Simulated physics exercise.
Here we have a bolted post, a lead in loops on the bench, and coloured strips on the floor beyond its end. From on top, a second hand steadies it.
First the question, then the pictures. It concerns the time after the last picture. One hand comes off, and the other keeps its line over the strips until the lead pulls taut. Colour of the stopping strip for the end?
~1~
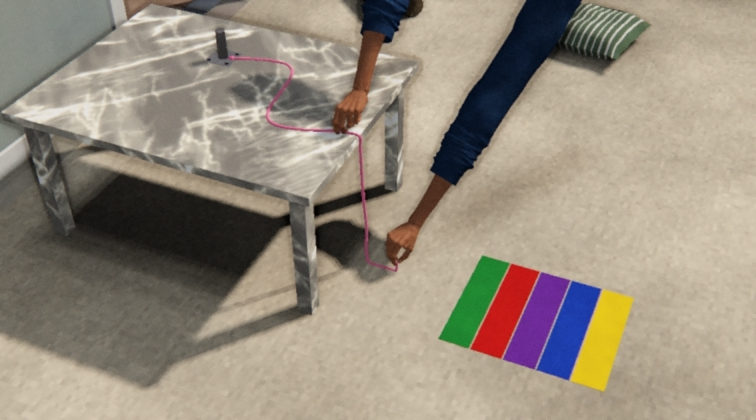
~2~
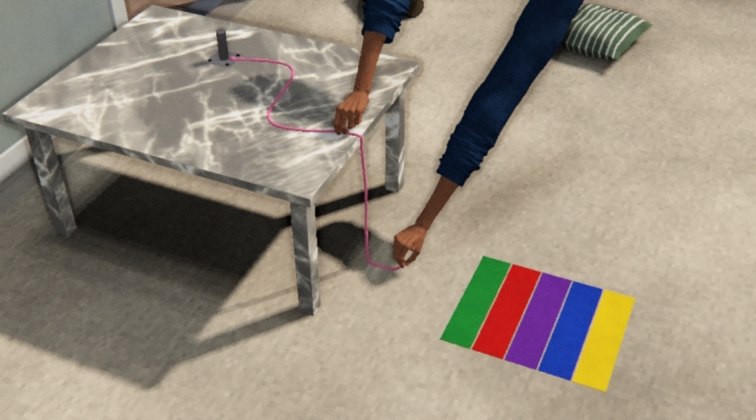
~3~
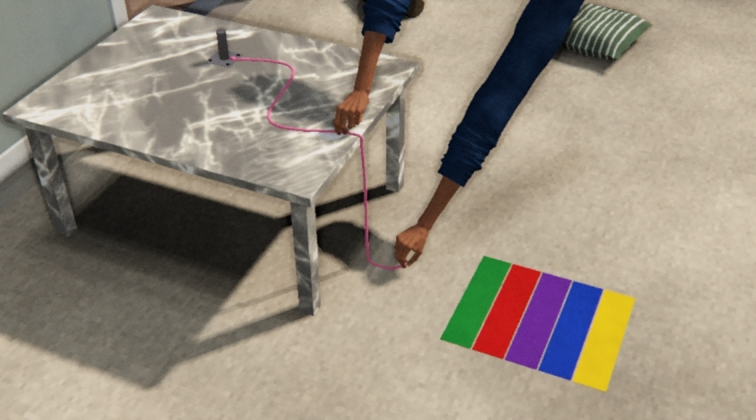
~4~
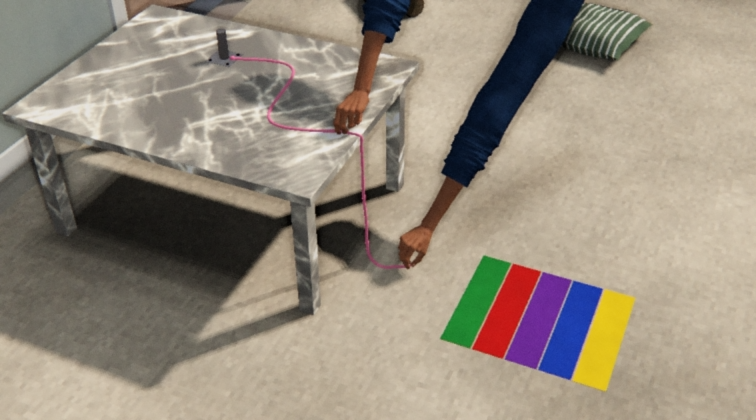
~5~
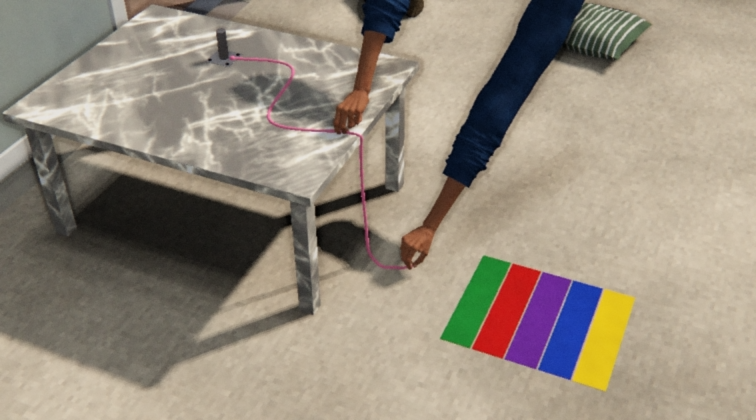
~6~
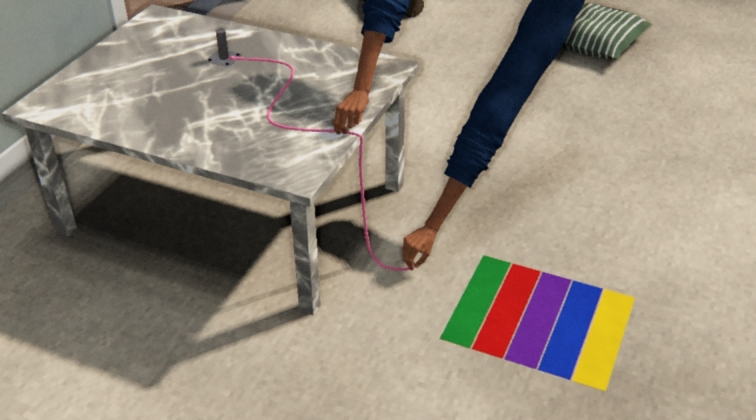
Blue.
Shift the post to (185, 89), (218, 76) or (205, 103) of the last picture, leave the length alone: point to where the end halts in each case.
Approximate pixels in order: (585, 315), (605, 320), (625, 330).
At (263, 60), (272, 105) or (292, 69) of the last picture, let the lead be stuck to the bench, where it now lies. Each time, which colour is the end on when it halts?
First try blue, second try red, third try blue.
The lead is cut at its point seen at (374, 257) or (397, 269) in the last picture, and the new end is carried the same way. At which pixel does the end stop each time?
In order, roughly (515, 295) and (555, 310).
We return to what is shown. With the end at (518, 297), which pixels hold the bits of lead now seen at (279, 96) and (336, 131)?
The two spots arrive at (317, 102) and (383, 170).
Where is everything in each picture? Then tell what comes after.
End (397, 262); green (461, 327); red (493, 337); purple (526, 347); blue (559, 358); yellow (593, 368), in the first frame.
End (404, 265); lead through (263, 61) (287, 87) (275, 125) (344, 133) (366, 187) (367, 243), in the second frame.
End (406, 265), in the third frame.
End (410, 266); lead through (264, 60) (287, 86) (275, 124) (344, 132) (363, 186) (367, 243), in the fourth frame.
End (412, 266), in the fifth frame.
End (414, 267); lead through (263, 60) (286, 86) (275, 124) (344, 132) (362, 185) (368, 243), in the sixth frame.
Early on, end near (518, 297); over red.
Midway, end near (558, 309); over purple.
At the end of the slack, end near (581, 316); over blue. It halts on the blue strip.
